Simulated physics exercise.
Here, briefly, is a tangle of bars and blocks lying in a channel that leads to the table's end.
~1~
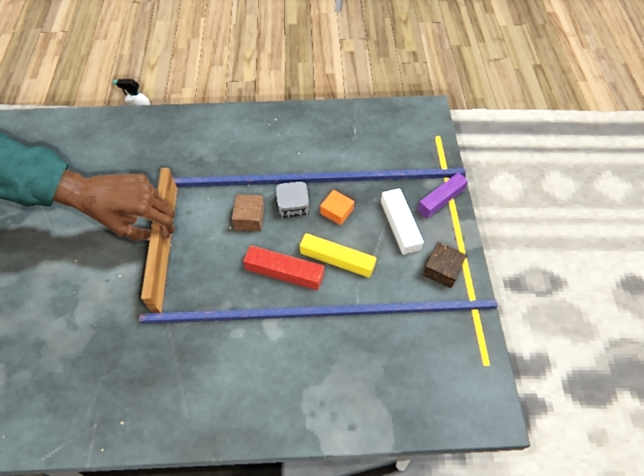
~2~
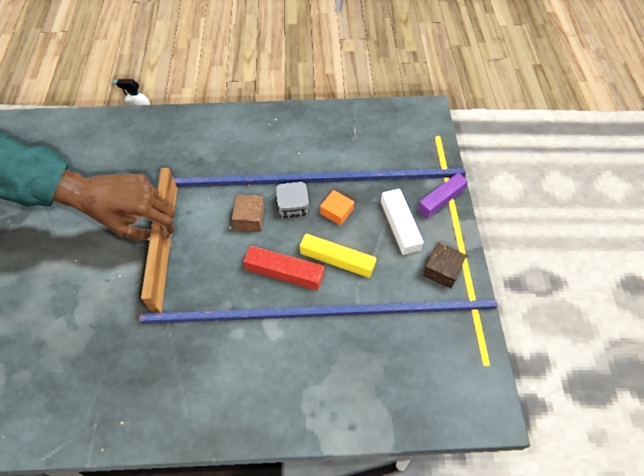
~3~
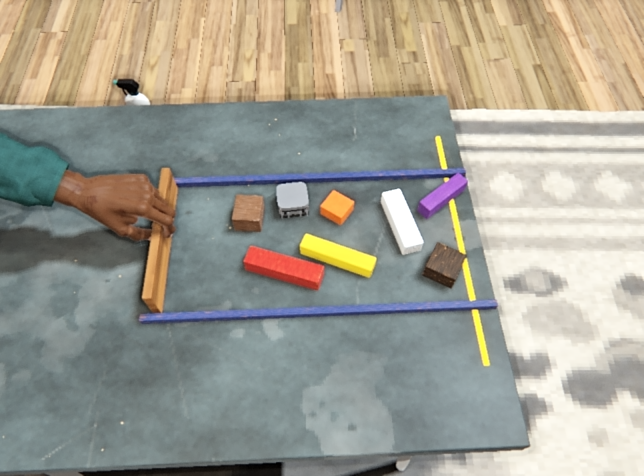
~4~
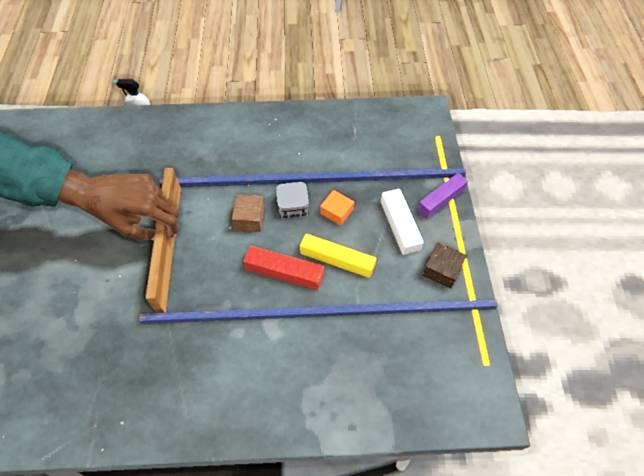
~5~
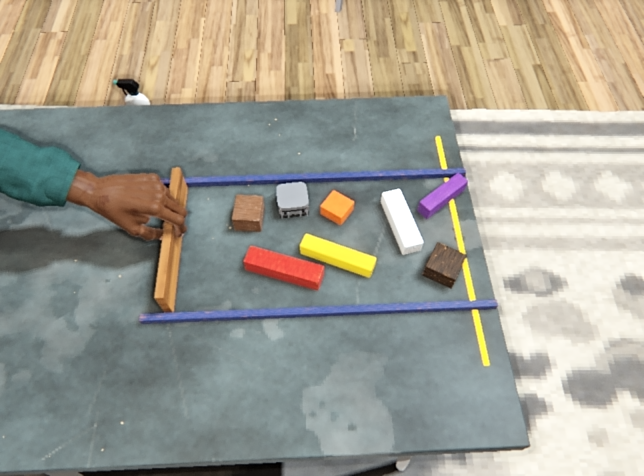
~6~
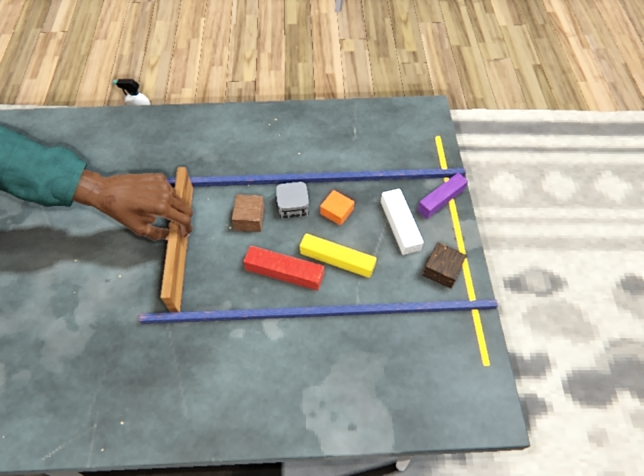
A hand gripping a wooden board stays still at first at the left end of a channel between two blue rails, then slides the board slightly to the right. The red, yellow, white and purple bars and the small blocks ahead of it stay in place, untouched.
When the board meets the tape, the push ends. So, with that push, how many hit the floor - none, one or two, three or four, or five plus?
I'd say five plus.
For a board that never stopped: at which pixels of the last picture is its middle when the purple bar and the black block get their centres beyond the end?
The middle is at (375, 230) when it's the purple bar, and at (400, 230) when it's the black block.
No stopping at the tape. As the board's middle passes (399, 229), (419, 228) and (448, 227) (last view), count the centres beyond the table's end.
1, 3 and 5.
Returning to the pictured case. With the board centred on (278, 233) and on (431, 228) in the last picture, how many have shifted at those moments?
Counts: 4 / 8.
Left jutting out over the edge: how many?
The total here is 1.
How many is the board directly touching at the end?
It touches 1.
Soon after, none off yet; purple bar at rest near (443, 196); black block at rest near (444, 265); white stick at rest near (401, 221).
In the end, the number that fall off is five or more; gone, red bar, grey case, yellow stick, orange block, white stick, black block and purple bar.
